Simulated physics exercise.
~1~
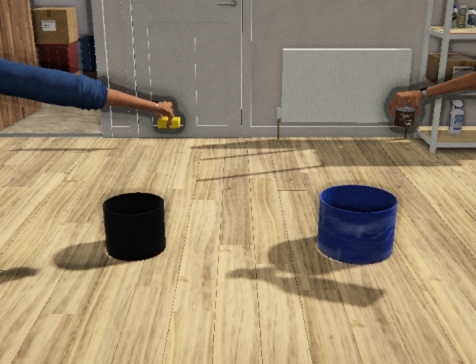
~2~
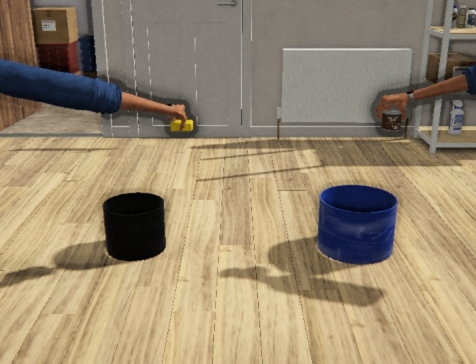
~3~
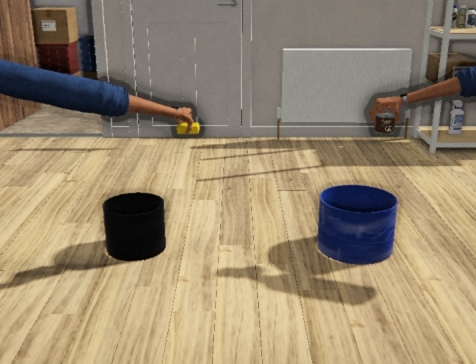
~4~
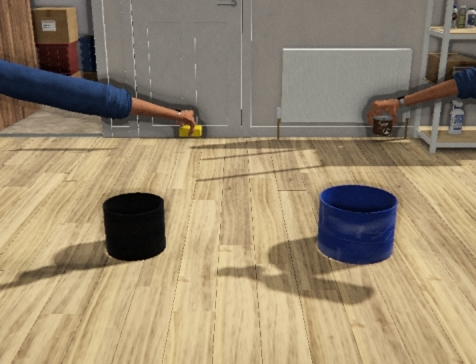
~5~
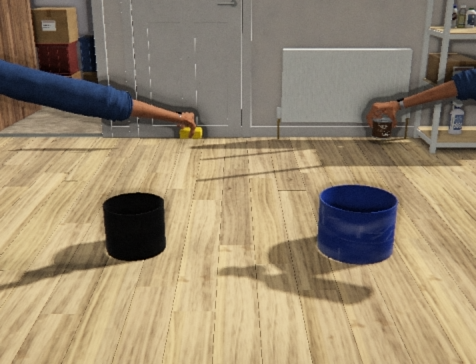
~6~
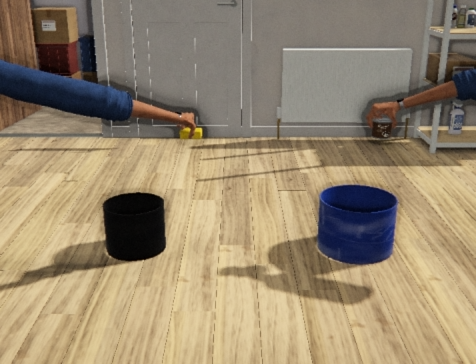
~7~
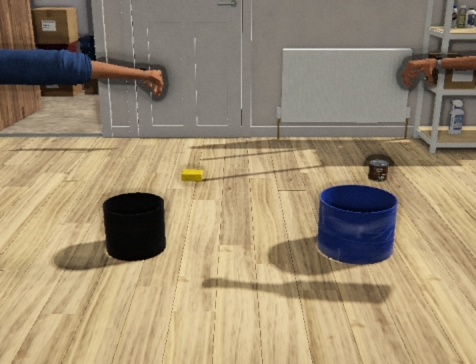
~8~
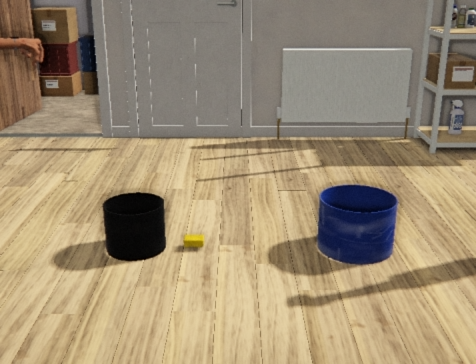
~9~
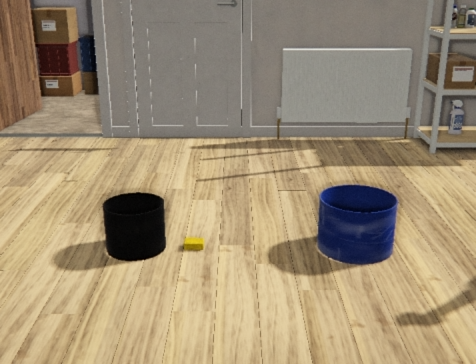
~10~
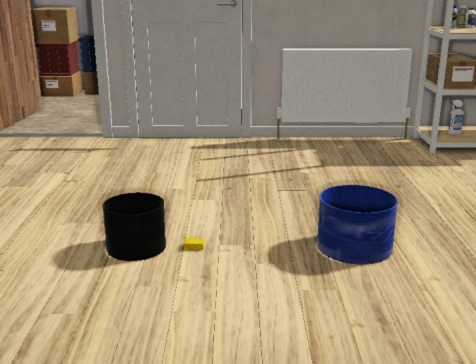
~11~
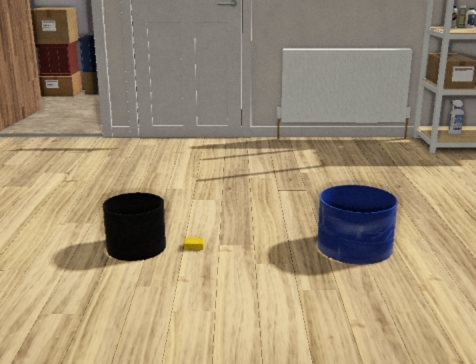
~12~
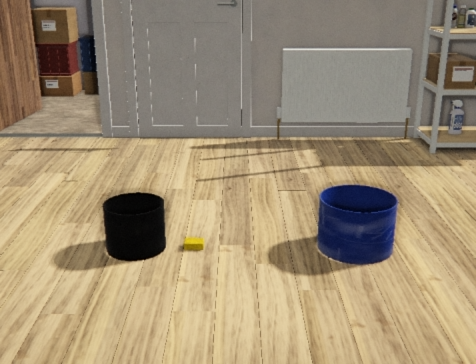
In a room with a wooden floor, two hands reached in from either side and let go of a yellow sponge and a brown tin. The sponge landed beside the black bin, while the tin dropped into the blue bucket.
